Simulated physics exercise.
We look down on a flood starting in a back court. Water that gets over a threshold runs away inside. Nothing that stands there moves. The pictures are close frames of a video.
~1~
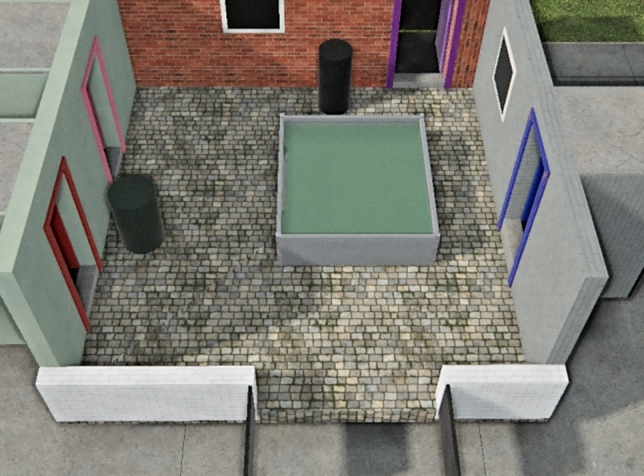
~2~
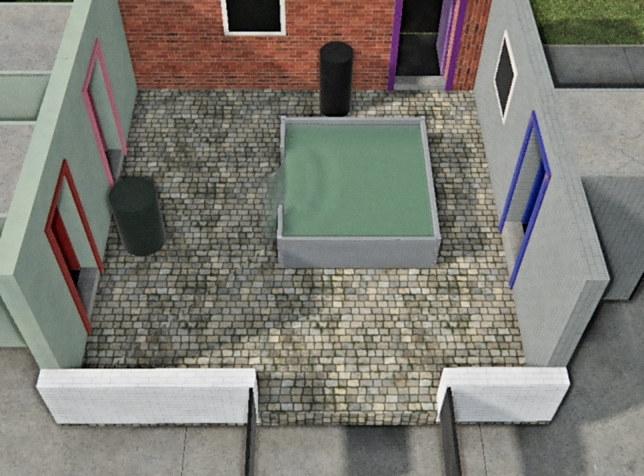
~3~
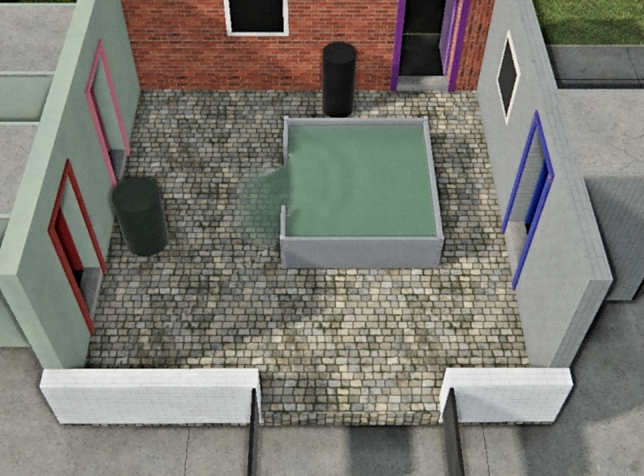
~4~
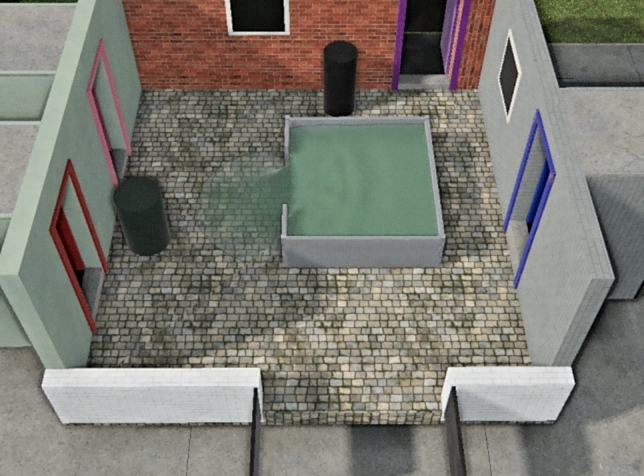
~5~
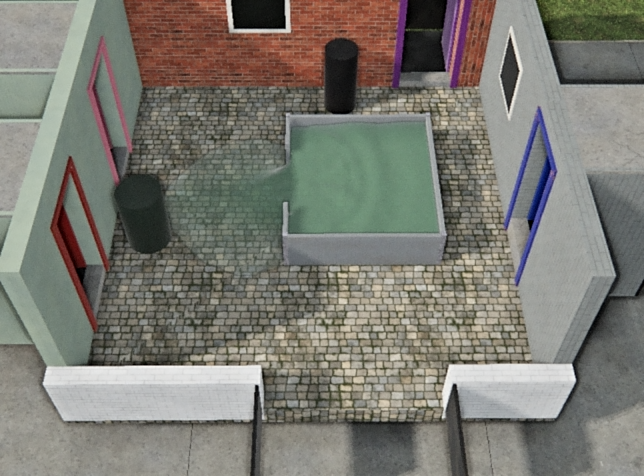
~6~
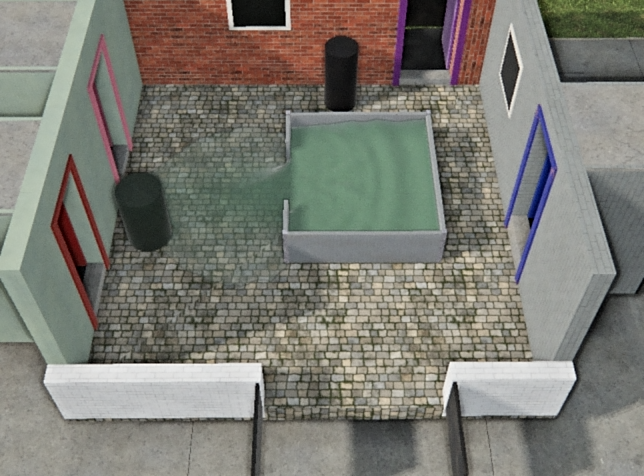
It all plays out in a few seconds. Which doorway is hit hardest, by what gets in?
The pink doorway takes the most.
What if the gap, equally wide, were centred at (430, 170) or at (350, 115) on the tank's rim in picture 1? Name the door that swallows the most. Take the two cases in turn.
In turn: The door marked purple, the one in purple.
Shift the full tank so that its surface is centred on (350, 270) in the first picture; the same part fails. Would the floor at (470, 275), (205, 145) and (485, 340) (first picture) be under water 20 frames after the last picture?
In turn: Not flooded, covered, clear.
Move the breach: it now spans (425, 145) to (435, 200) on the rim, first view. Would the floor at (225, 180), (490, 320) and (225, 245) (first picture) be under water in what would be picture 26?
In that order: Dry, awash, no water.
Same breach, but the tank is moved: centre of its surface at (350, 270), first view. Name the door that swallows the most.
Most goes in at the red door.
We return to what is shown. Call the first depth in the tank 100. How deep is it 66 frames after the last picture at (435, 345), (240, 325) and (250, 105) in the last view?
In that order: 10, 10 and 14 per cent.
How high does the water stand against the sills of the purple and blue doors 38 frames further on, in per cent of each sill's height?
In turn 20 and 0 per cent.
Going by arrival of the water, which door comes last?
The blue one.
A moment on, water covers 25 % of the floor; purple door not reached, pink door some in, blue door not reached, red door wet at the sill, nothing in.
Next, water covers 35 % of the floor; purple door not reached, pink door a lot in, blue door not reached, red door wet at the sill, nothing in.
Then, water covers 50 % of the floor; purple door not reached, pink door a lot in, blue door not reached, red door a trickle in.
Later, water covers 90 % of the floor; purple door wet at the sill, nothing in, pink door a lot in, blue door not reached, red door a trickle in.
In the end, water covers 95 % of the floor; purple door wet at the sill, nothing in, pink door a lot in, blue door wet at the sill, nothing in, red door a trickle in; the pink door has let in the most.
